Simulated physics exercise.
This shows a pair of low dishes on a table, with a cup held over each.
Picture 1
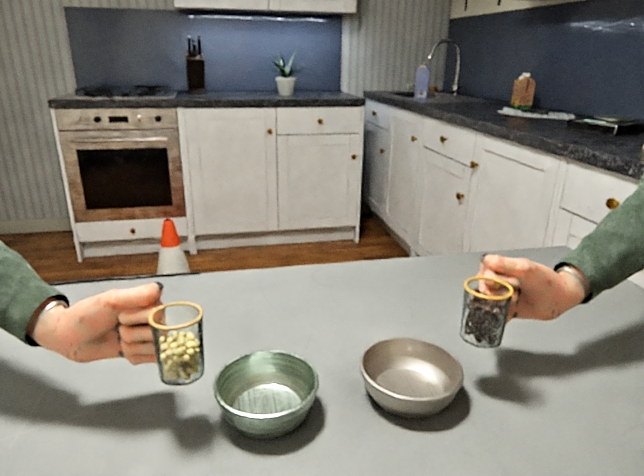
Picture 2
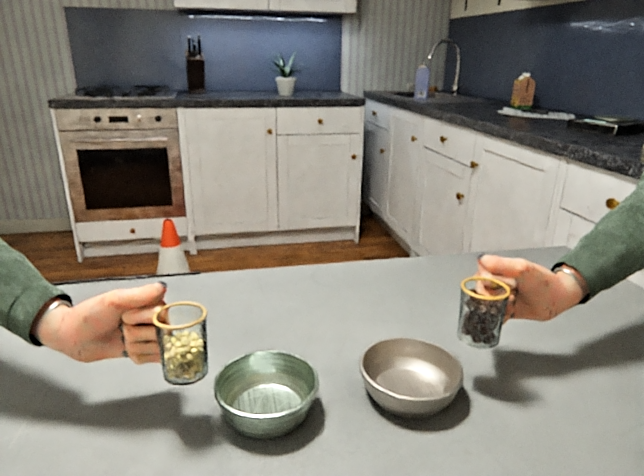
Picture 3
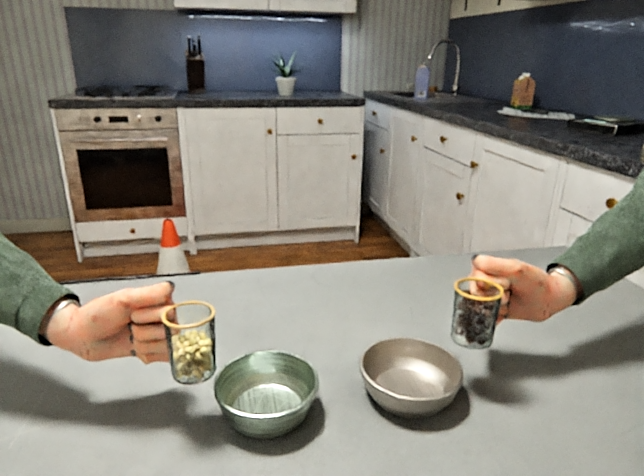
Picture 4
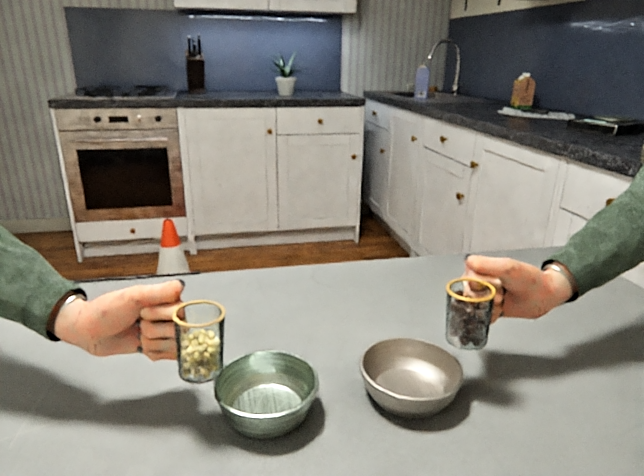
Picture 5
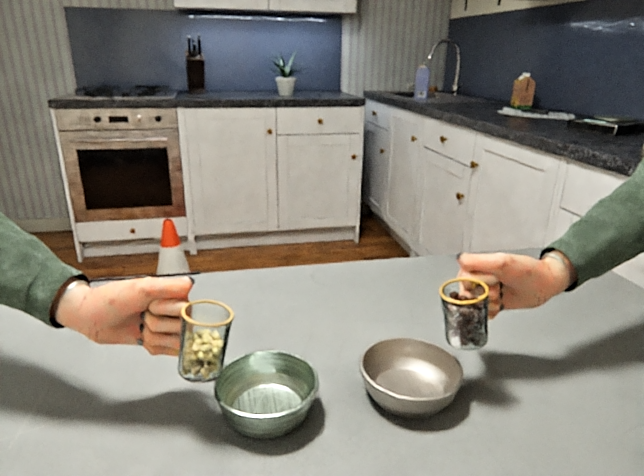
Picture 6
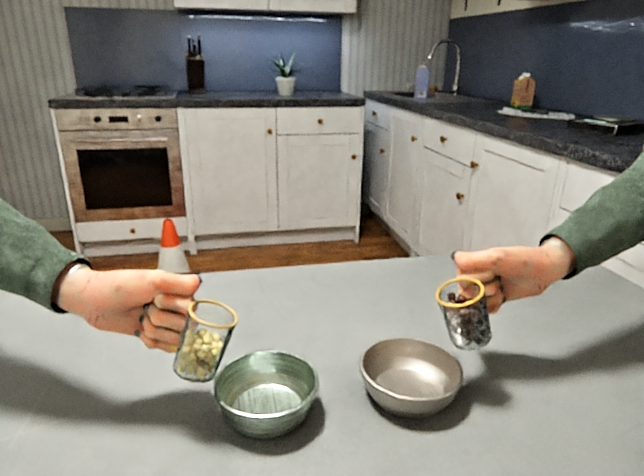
Two hands in green sleeves, each holding a small gold-rimmed glass cup, reach in from either side over a grey table in a kitchen, seen from a still, slightly raised view. The left cup holds pale beans beside a green dish, the right one dark balls near a grey-brown dish, with white cabinets behind. Both cups drift slowly inward, then tilt gently towards the empty dishes.
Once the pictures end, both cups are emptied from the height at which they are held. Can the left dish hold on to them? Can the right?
Outcome: No pieces escape on the left and no pieces escape on the right.
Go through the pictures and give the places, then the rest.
Left dish at (273, 418), empty; left cup at (179, 344), holding soya beans, just above its dish; right dish at (431, 401), empty; right cup at (485, 313), holding chocolate balls, just above its dish, in the first frame.
Left cup at (183, 344), upright; right cup at (482, 313), upright, in the second frame.
Left cup at (192, 343), upright; right cup at (475, 314), upright, in the third frame.
Left cup at (200, 342), tipped 3°; right cup at (468, 314), tipped 3°, in the fourth frame.
Left cup at (204, 342), tipped 11°; right cup at (465, 315), tipped 11°, in the fifth frame.
Left dish at (273, 418); left cup at (204, 342), tipped 20°; right dish at (431, 401); right cup at (465, 315), tipped 20°, in the sixth frame.
Then, 0.43 s after the last picture, left, all still in the cup; right, all still in the cup.
Then, 0.89 s after the last picture, left, all still in the cup; right, nearly all still in the cup, a stray few in the air.
Then, 1.44 s after the last picture, left, a small part still in the cup, nearly all in the dish; right, all in the dish.
At rest, left, all in the dish, none outside the dish; right, all in the dish, none outside the dish.
